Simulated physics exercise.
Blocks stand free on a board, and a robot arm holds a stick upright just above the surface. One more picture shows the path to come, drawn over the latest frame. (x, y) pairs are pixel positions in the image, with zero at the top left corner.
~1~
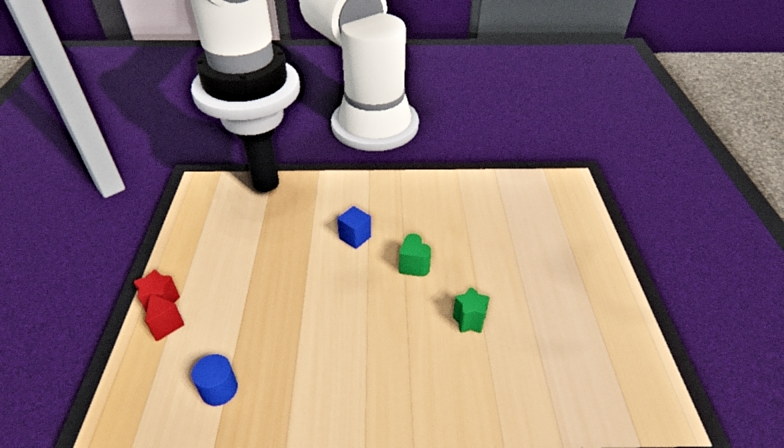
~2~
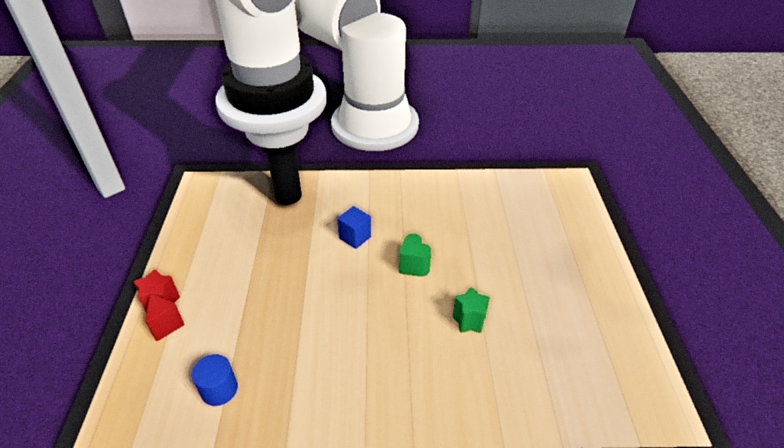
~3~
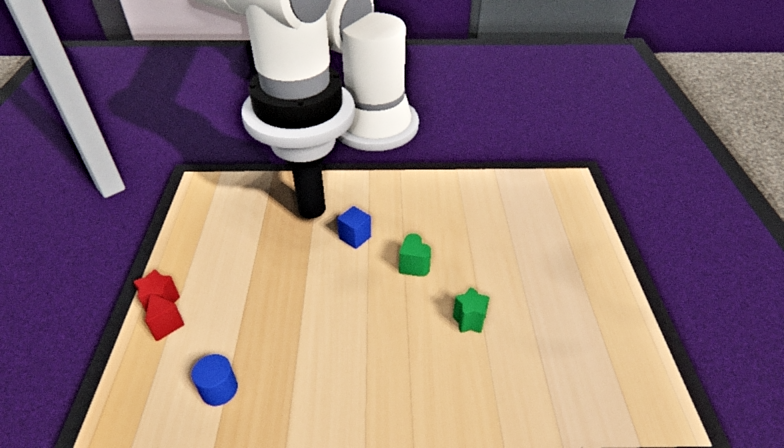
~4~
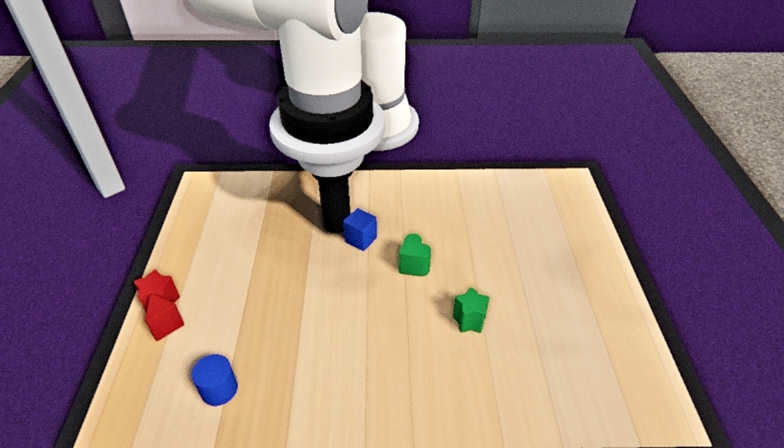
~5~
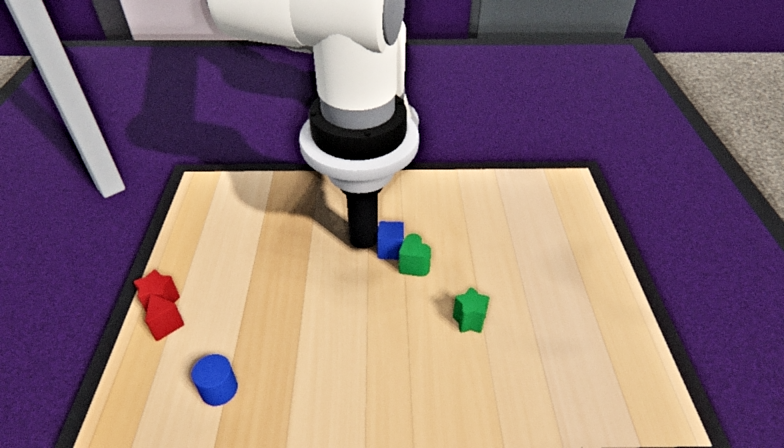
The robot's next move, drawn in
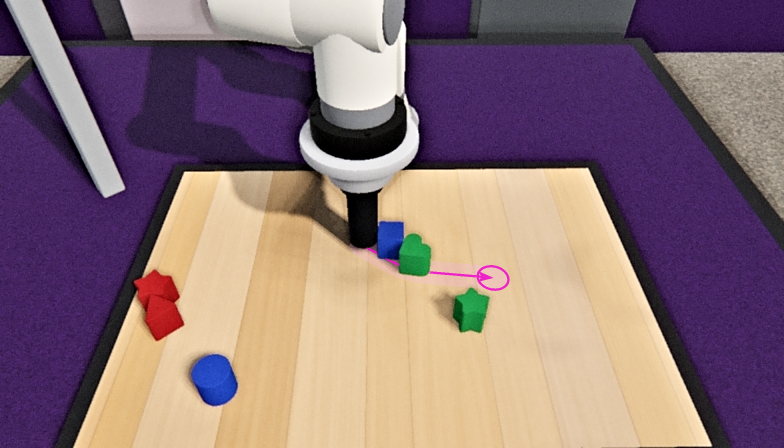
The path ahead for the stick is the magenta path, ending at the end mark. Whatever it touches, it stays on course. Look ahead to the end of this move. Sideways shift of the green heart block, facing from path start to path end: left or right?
Right.
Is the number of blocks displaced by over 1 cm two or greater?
I expect so.
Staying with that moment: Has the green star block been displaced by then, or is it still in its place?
It holds its position.
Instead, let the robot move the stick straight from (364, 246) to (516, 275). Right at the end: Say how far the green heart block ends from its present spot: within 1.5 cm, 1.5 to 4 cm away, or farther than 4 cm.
Travels over 4 cm.
The drawn path runs from (364, 246) through (423, 271) to (493, 278).
On the path given first. One third of the way, stick at (402, 259); blue four-sided block at (428, 236), turned 25° anticlockwise; green heart block at (439, 255), turned 60° clockwise.
Two thirds of the way, stick at (447, 266); blue four-sided block at (455, 233), turned 90° anticlockwise; green heart block at (476, 268), turned 90° clockwise.
At the end, stick at (495, 270); blue four-sided block at (455, 233), turned 90° anticlockwise; green heart block at (504, 280), turned 180° clockwise; green star block not moved.
